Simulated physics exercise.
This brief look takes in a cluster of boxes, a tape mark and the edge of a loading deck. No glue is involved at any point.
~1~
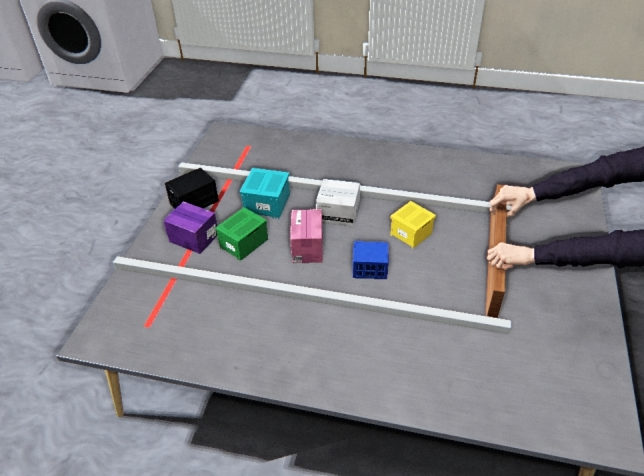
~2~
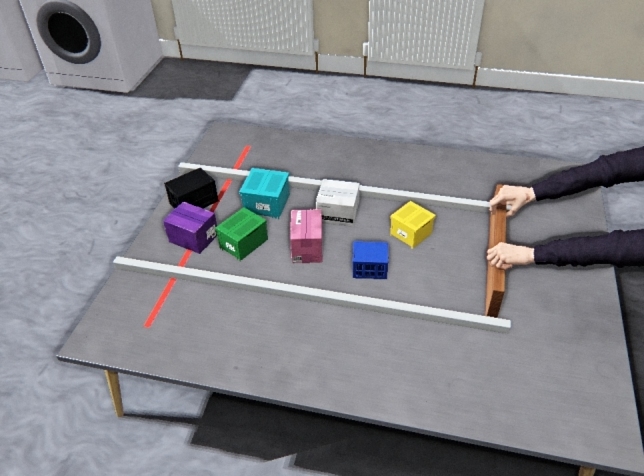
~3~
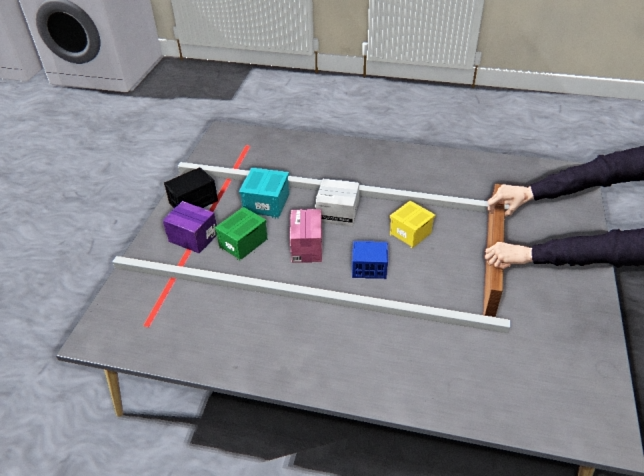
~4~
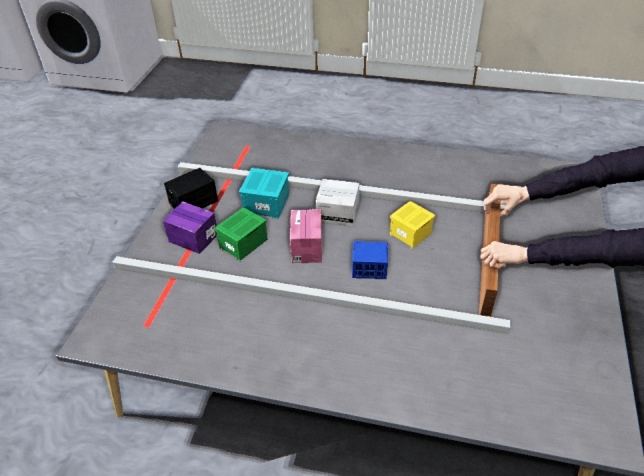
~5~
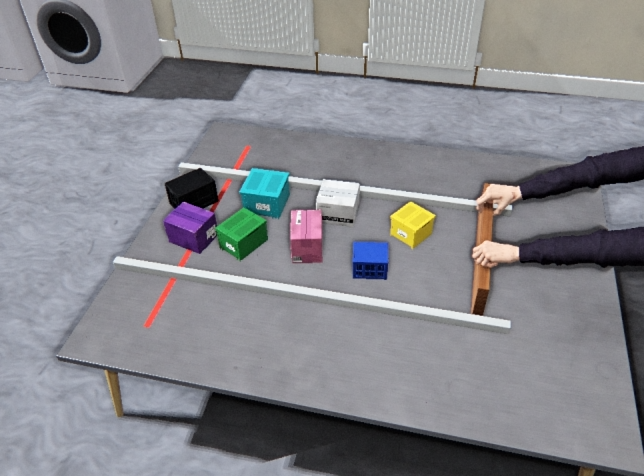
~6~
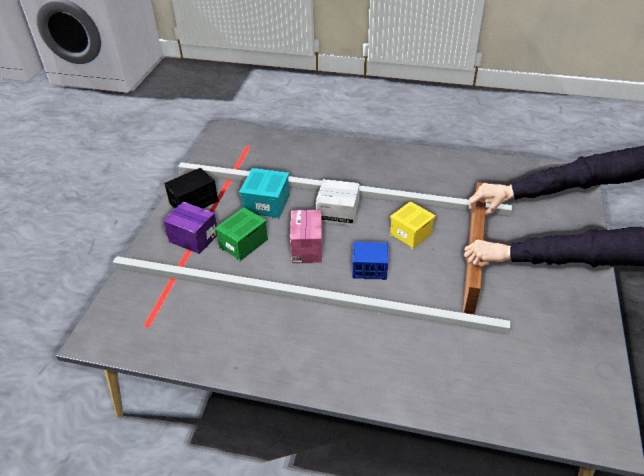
A wooden plank, held by two hands, slid slowly a short way left between two pale rails on a gray table, while the colored boxes ahead of it and near the red line stayed still.
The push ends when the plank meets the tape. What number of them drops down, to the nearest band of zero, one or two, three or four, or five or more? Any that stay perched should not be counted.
It is going to spill three or four of them.
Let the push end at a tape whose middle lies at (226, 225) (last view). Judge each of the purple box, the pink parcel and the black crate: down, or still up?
Short version: The purple box heads down, the pink parcel sits tight, the black crate heads down.
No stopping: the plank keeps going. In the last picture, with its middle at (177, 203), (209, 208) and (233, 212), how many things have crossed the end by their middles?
Result per place: 5; 3; 2.
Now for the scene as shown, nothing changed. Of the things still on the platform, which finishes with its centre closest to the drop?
It would be the turquoise tote.
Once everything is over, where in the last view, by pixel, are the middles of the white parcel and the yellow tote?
For the white parcel it's (206, 178), and for the yellow tote it's (192, 208).
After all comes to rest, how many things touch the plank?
The answer is 3.
Soon after, none off yet; black crate at rest near (192, 192); purple box at rest near (191, 228); green tote at rest near (243, 235).
After that, none off yet; black crate at rest near (192, 192); purple box at rest near (191, 228); green tote displaced a little near (233, 234).
And then, none off yet; black crate displaced a little near (174, 189); purple box displaced about its own width near (137, 221); green tote displaced well along near (172, 224).
In the end, the number that fall off is three or four; gone, green tote, purple box and black crate.
